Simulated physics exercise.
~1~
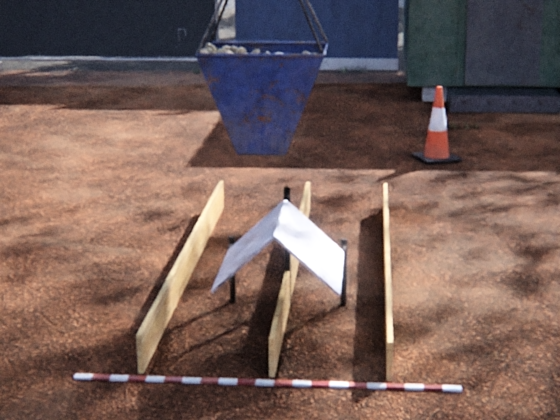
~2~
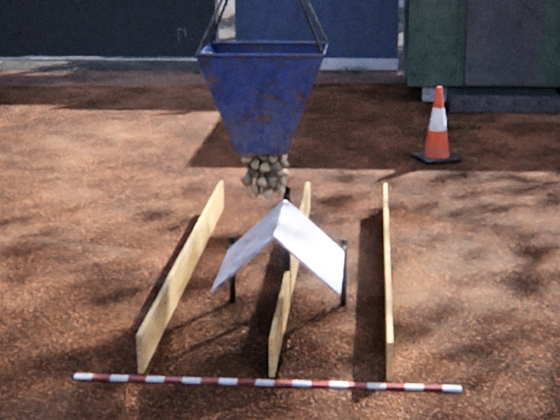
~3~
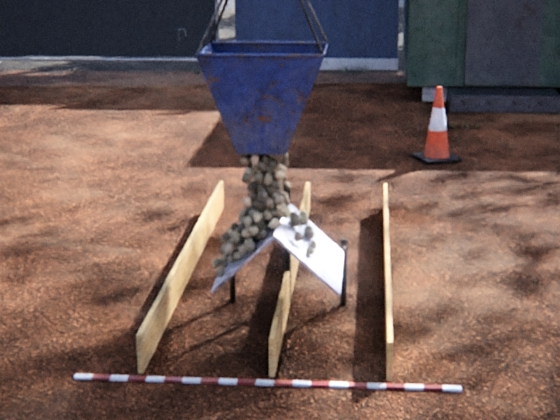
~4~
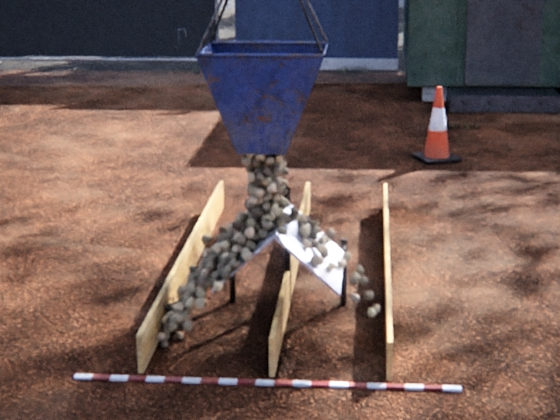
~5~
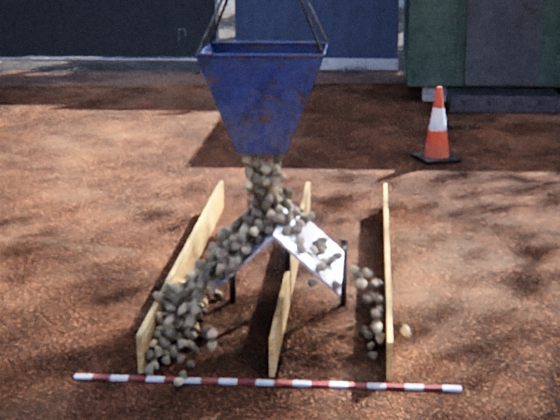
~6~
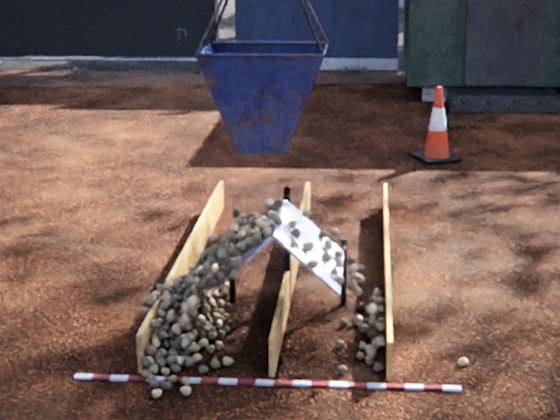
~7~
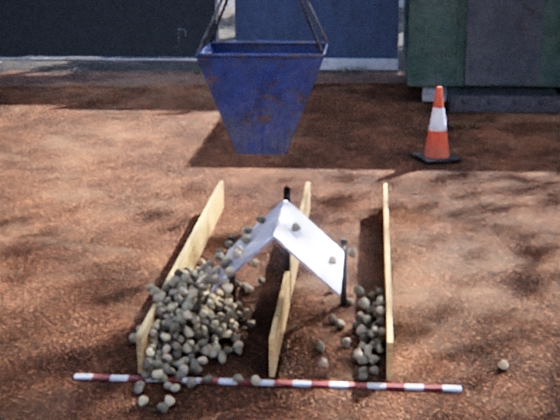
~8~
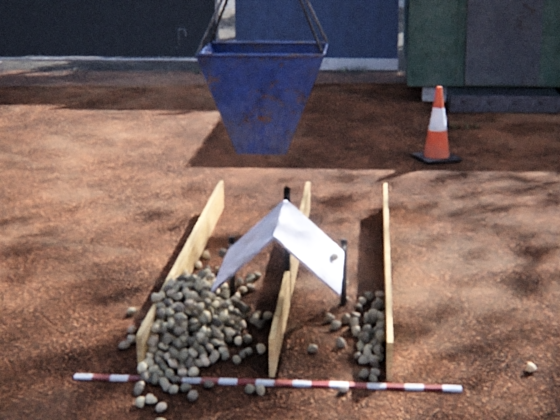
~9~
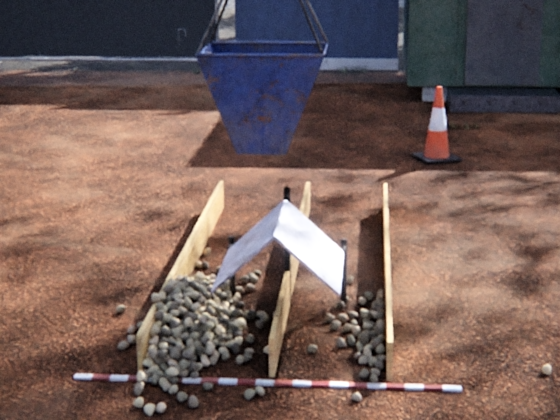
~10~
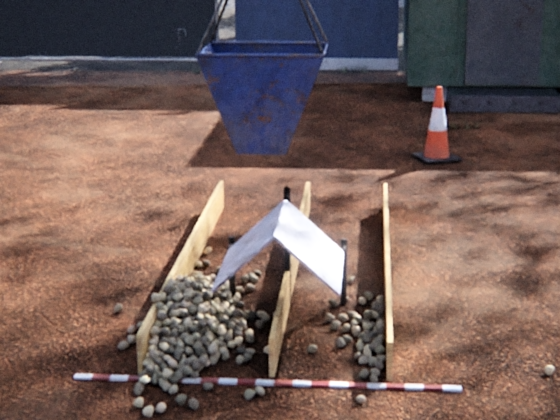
Rounded grey-brown stones sit in a blue hopper hanging above a reddish-brown yard, seen from slightly above by a still camera. Below it stand a pale peaked metal sheet and three wooden boards, with a red and white striped staff in front and an orange cone at the right. The stones pour from the hopper's bottom onto the peak and split, most sliding left and fewer sliding right. The hopper empties and the slopes clear. A large heap settles in the left bay and a small one in the right, with a few strays outside, one far to the right.
